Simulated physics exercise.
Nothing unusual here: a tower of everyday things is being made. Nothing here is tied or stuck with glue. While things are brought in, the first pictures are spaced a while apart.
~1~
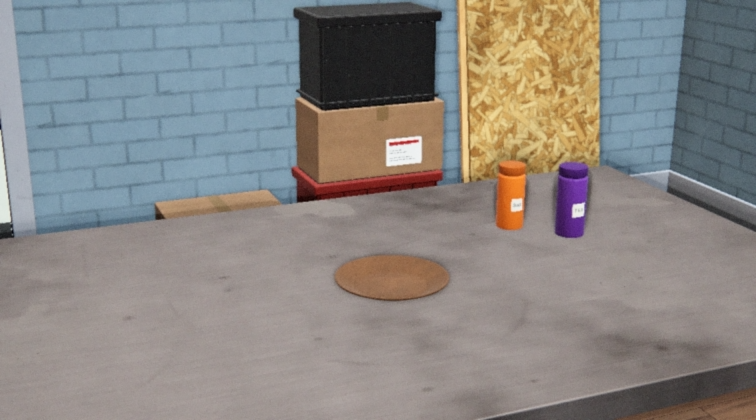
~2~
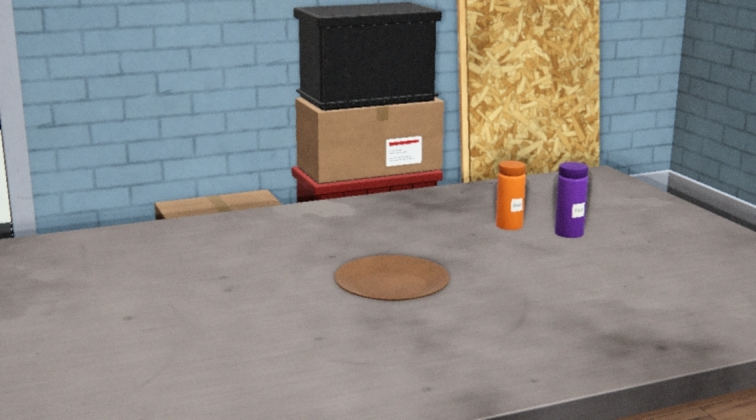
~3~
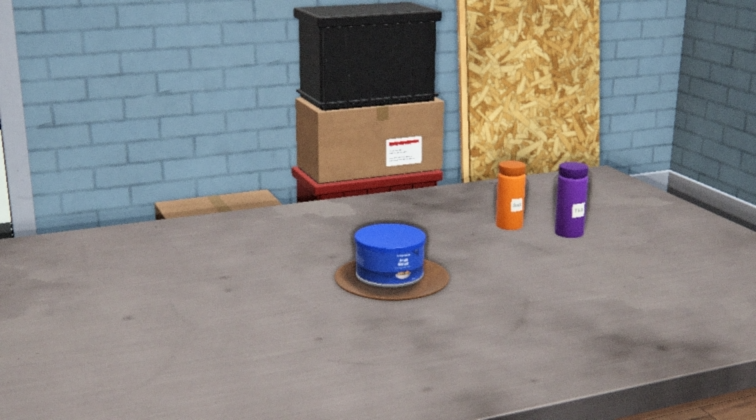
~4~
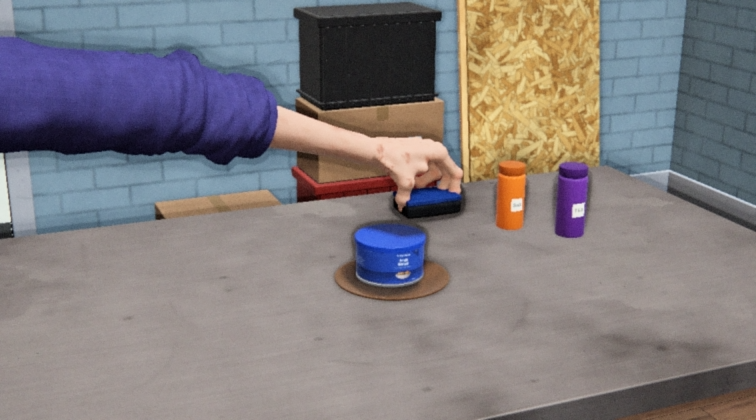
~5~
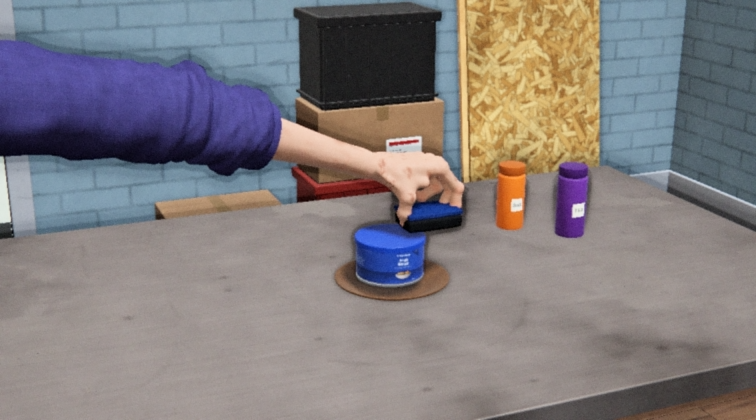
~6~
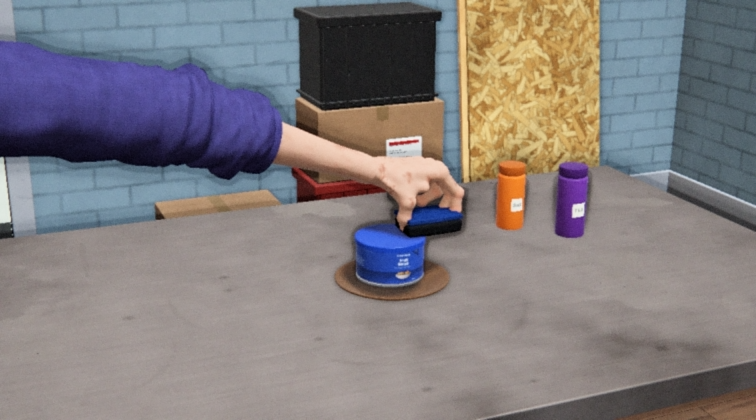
A blue tin appears on a round brown mat, then a purple-sleeved arm reaches in from the left, its hand holding a black and blue sponge behind the tin and shifting it slightly to the tin's upper right. An orange shaker and a purple one stand to the right on the grey table. The still, slightly raised view shows stacked boxes and a chipboard panel against blue brick.
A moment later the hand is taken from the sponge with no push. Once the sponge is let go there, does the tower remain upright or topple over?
It topples over.
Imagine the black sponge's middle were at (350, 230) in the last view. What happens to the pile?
Topples.
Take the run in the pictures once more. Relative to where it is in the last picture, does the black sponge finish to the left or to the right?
That would be the viewer's right.
Then, 0.30 s later than the last frame, black sponge now fallen.
Then, 0.40 s later than the last frame, things are still on the move.
Then, 0.70 s later than the last frame, nothing new.
Then, 2.10 s later than the last frame, black sponge resting near (480, 263).
When it is over, fallen, black sponge; the other 4 as before. End places, in pixels of the last picture, black sponge near (480, 263). The pile comes apart.
